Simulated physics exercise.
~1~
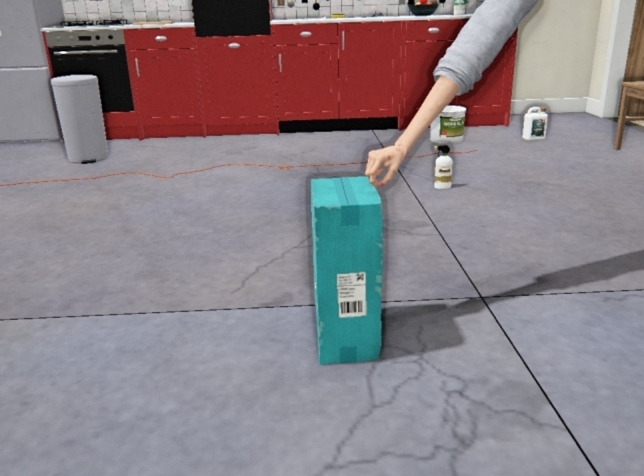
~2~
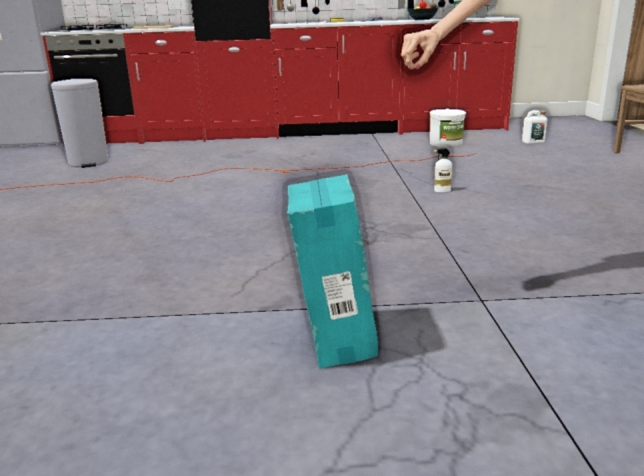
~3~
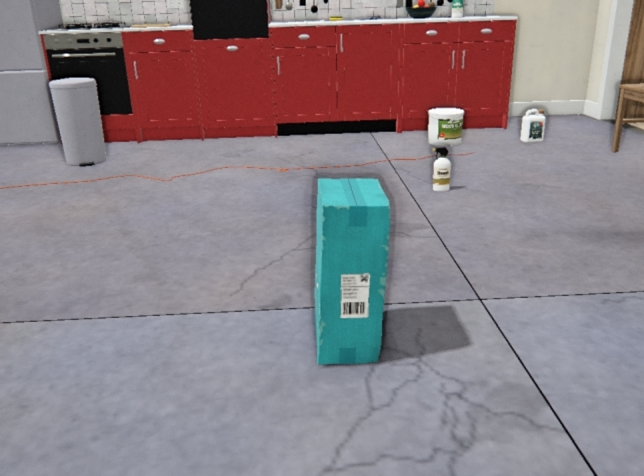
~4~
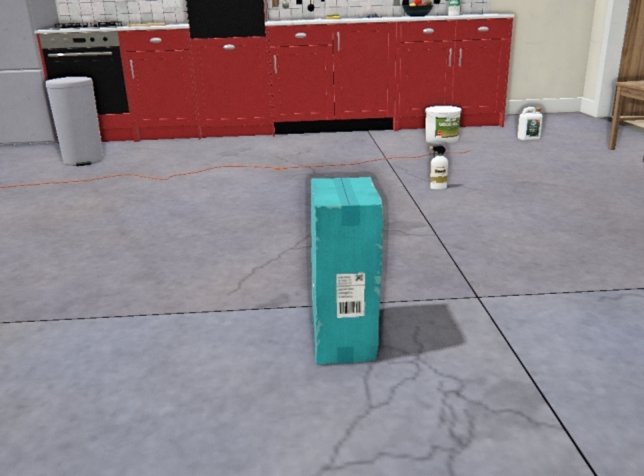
Tall turquoise parcel tilting left on a grey floor as a hand lets go and withdraws, then rocking back and standing upright.
